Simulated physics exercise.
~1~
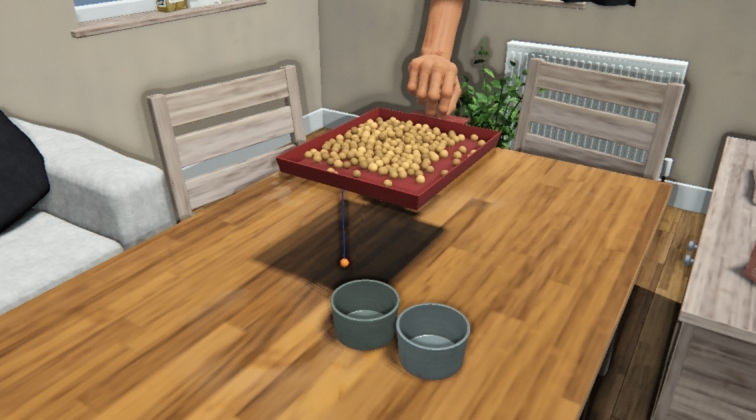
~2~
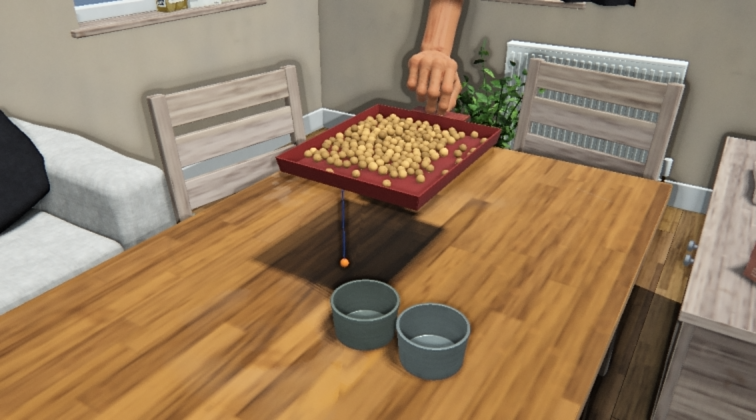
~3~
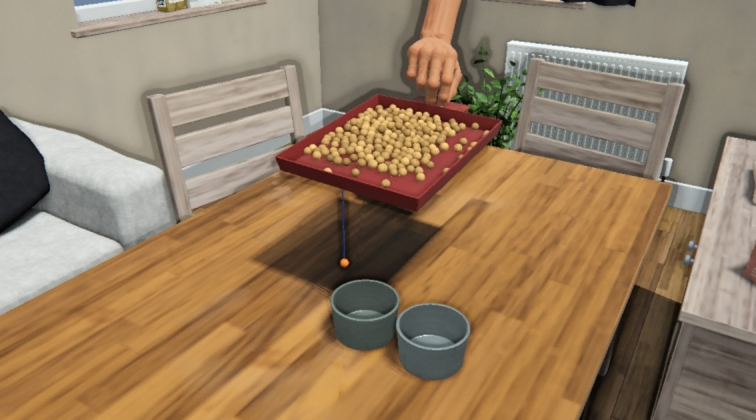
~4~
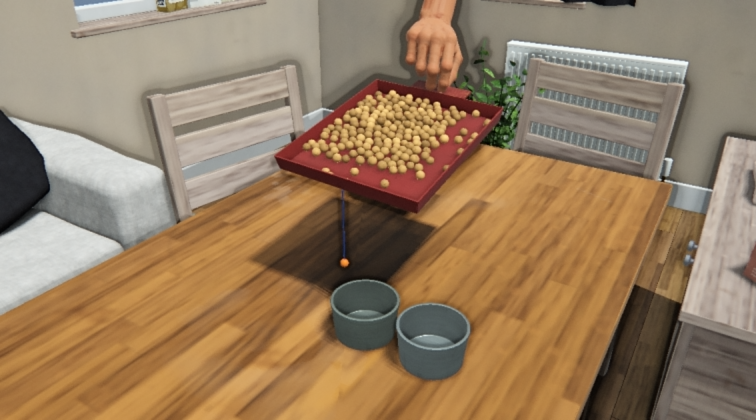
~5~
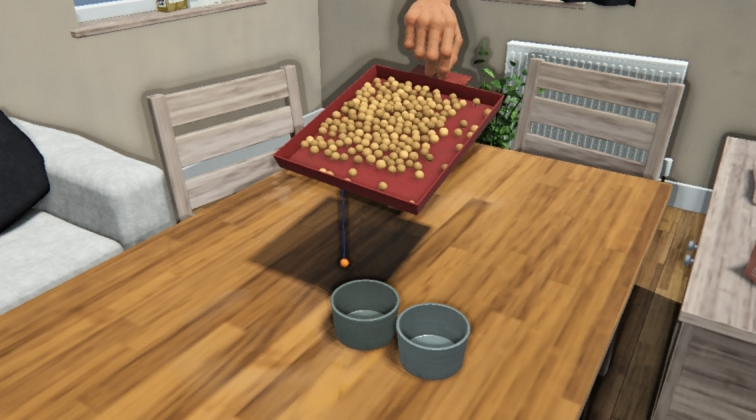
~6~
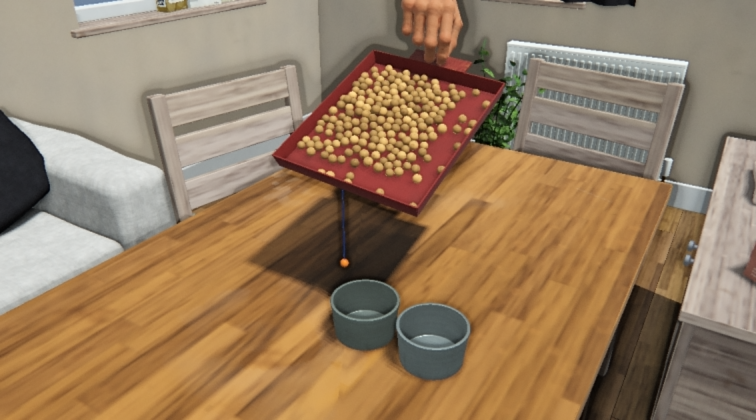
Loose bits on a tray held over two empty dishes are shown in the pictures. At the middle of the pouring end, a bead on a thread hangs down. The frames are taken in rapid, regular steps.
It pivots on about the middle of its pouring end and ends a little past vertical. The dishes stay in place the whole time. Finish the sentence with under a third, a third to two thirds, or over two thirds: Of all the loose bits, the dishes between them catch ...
Of all the loose bits, the dishes between them catch a third to two thirds.
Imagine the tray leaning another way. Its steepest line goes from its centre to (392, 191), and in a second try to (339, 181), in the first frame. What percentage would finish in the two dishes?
That comes to 60 per cent the first time and 10 per cent the second.
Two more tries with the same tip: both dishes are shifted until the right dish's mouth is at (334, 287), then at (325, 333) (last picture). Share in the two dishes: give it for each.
About 20 per cent first, then about 10 per cent.
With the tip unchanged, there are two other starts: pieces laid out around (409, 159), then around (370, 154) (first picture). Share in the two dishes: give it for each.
It would be 50 in a hundred, and then 50 in a hundred.
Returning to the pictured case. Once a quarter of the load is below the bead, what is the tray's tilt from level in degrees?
At roughly 80°.
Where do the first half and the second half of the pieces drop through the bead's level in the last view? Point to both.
Around (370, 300) first; around (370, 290) second.
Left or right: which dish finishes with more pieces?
It's the dish to the left that ends up fuller.
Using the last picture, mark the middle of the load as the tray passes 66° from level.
I'd put it at about (370, 187).
Just after the last frame, tray tipped steeply; the larger part on the tray; just a few in the right dish; just a few in the left dish; just a few outside both; roughly a quarter in the air.
A moment on, tray tipped past a quarter turn; about a tenth on the tray; about a tenth in the right dish; roughly a quarter in the left dish; roughly a third outside both; roughly a quarter in the air.
Further on, tray tipped past a quarter turn; about a tenth in the right dish; roughly a third in the left dish; roughly half outside both.
When it is over, tray tipped past a quarter turn; about a tenth in the right dish; roughly a third in the left dish; roughly half outside both.
